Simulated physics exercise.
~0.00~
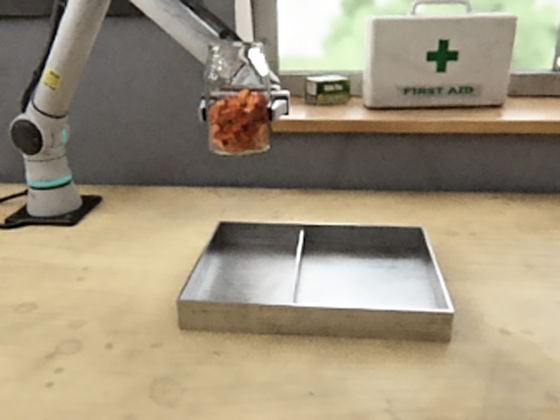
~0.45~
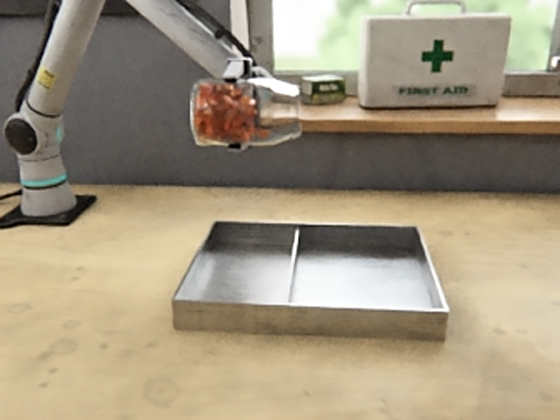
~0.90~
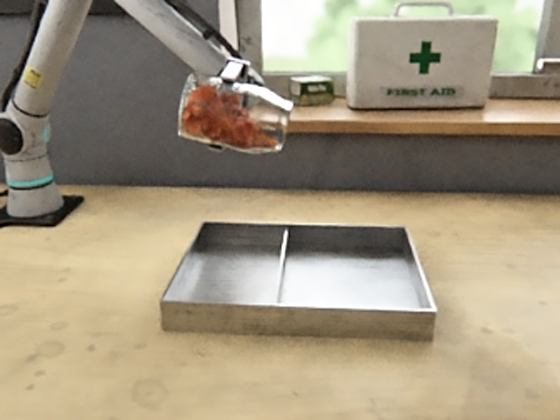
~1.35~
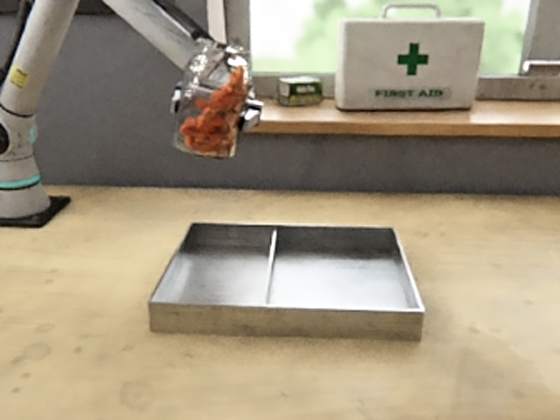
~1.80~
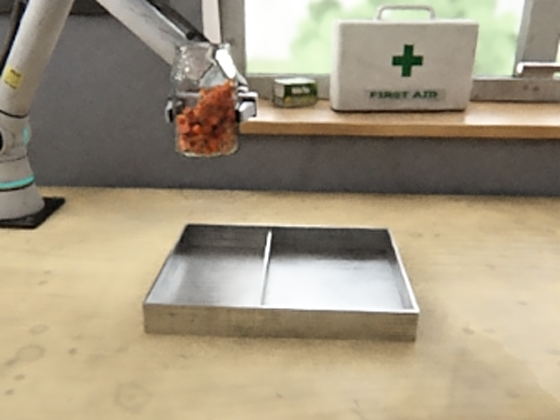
A grey robot arm holds a clear glass jar partly filled with orange-red vegetable pieces above a pale wooden table, seen from the front and slightly above. Below it sits a shallow metal tray split by a cross wall, while a white first aid box with a green cross and a small green box rest on the windowsill behind. The jar starts upright, then tips onto its side with its mouth toward the right, and the pieces slide along inside. It stays tipped briefly, then swings back upright as the view drifts right. The pieces remain in the jar, and the tray ends empty.
